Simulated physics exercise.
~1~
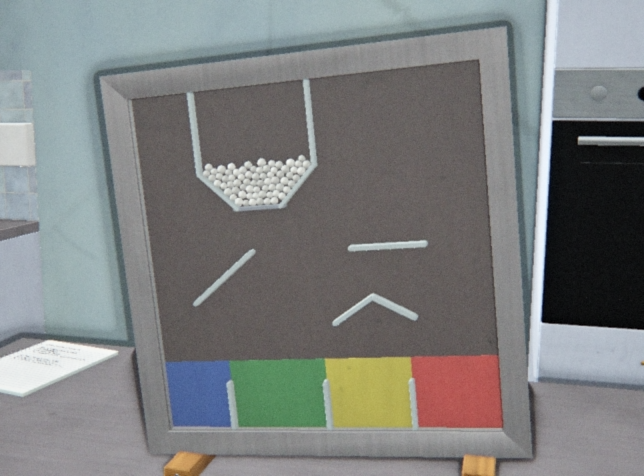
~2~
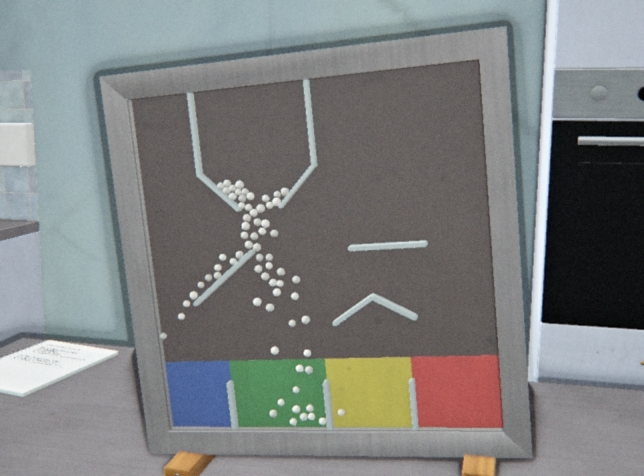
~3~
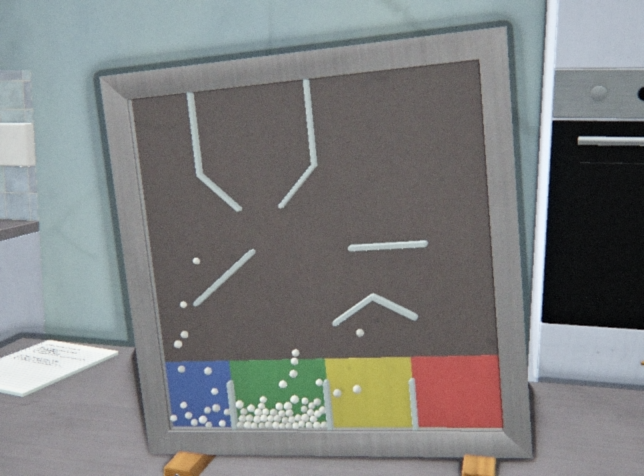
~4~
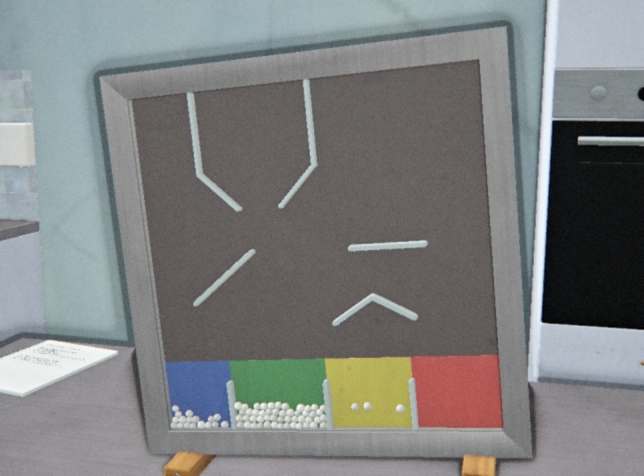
On a grey kitchen counter, seen from the front by a still camera, a square grey-framed display stands slightly tilted beside an oven. White beads fill a hopper at its upper left, above a slanted bar, a nearly level bar and a peaked one, with blue, green, yellow and red bins below. The hopper's bottom opens and the beads pour out, some rolling left down the slanted bar, most dropping toward green. The hopper empties as the last few stragglers fall. Finally most beads lie in green, a smaller share in blue, a few in yellow and none in red.
